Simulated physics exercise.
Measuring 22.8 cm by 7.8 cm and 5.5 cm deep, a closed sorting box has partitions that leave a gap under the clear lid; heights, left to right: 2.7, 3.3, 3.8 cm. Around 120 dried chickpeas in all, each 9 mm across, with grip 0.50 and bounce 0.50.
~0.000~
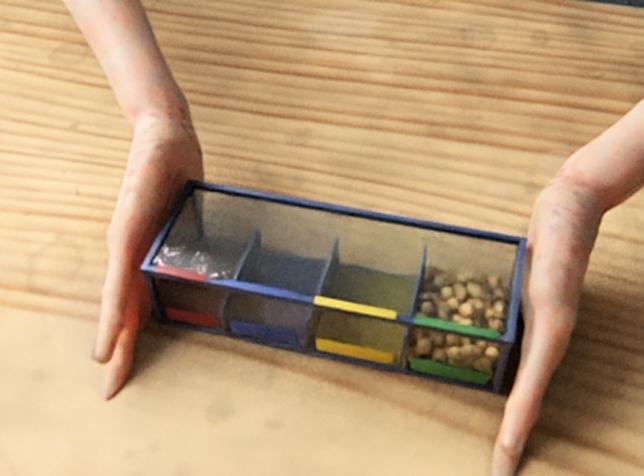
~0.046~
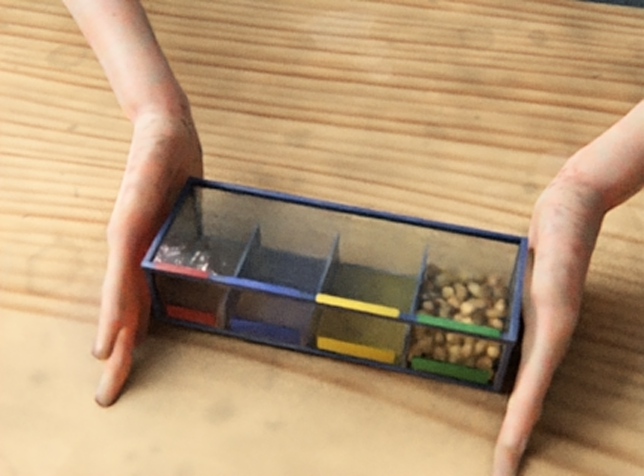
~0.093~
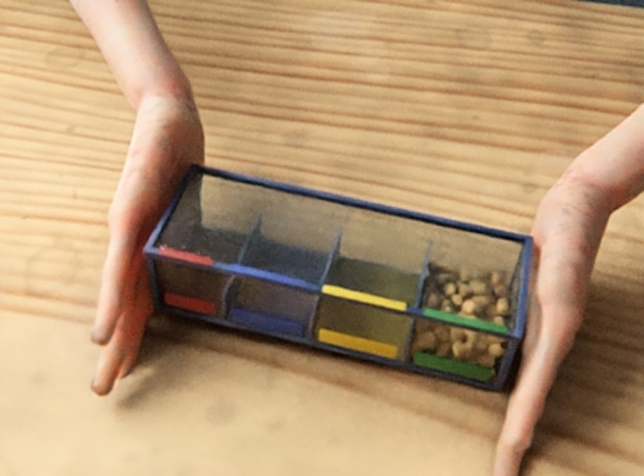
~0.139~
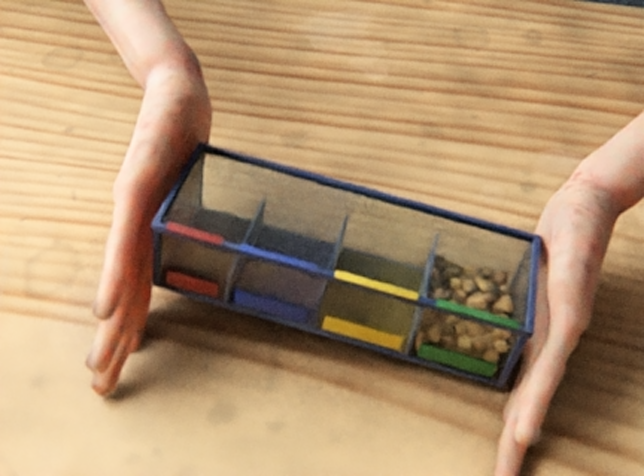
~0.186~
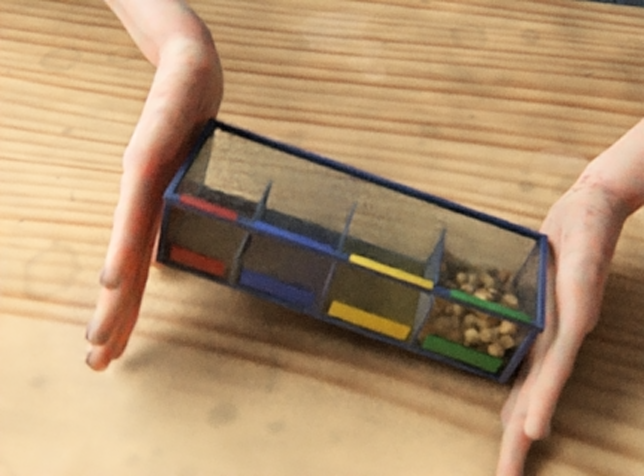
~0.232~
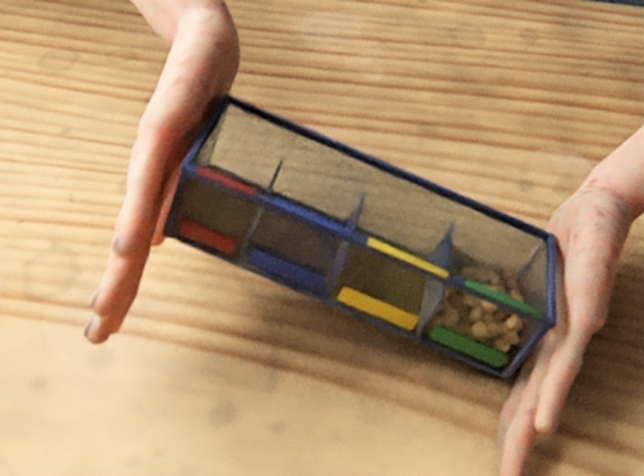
Two hands held a clear-lidded box with red, blue, yellow and green sections by its ends and tilted it, raising the left end while the chickpeas stayed in the green section on the right.
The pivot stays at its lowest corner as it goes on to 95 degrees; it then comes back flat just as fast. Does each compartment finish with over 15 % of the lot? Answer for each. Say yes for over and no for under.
Red: No; blue: No; green: Yes; yellow: No.
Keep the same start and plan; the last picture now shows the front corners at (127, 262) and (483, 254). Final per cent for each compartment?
Per cent at the end: Red 30; blue 0; green 65; yellow 5.
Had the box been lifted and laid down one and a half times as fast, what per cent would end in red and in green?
Result in per cent: Red 0; green 100.
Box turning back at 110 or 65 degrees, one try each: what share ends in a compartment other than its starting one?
Try one gives around 0 %, try two around 0 %.
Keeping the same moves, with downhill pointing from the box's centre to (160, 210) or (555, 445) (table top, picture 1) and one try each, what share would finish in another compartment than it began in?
Estimate: Some 40 % and some 0 % respectively.
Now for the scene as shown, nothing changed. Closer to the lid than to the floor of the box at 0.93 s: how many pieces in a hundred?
Close to 30 in a hundred.
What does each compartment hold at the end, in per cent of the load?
Going by colour, red ends with 0, blue with 0, green with 100 and yellow with 0.
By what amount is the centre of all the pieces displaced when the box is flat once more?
The balance point ends up some 1.0 centimetres from where it began.
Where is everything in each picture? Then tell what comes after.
In the first picture, box tilt 0 degrees, front corners at (149, 268) and (507, 338); green 100 %.
In the second picture, box tilt 1 degrees, front corners at (149, 264) and (509, 337).
In the third picture, box tilt 4 degrees, front corners at (152, 250) and (516, 334), lowest corner right back.
In the fourth picture, box tilt 10 degrees, front corners at (159, 225) and (526, 329), lowest corner right back.
In the fifth picture, box tilt 15 degrees, front corners at (172, 196) and (537, 324), lowest corner right back.
In the sixth picture, box tilt 21 degrees, front corners at (189, 167) and (548, 320), lowest corner right back; green 100 %. The box's pace is about 120 degrees a second.
After 0.93 s, tilt 94 degrees; green 100 %.
After 1.40 s, tilt 41 degrees; green 100 %.
Then, at 1.94 s, tilt 0 degrees; green 100 %.
At rest (2.4 s), red 0 %, blue 0 %, green 100 %, yellow 0 %.
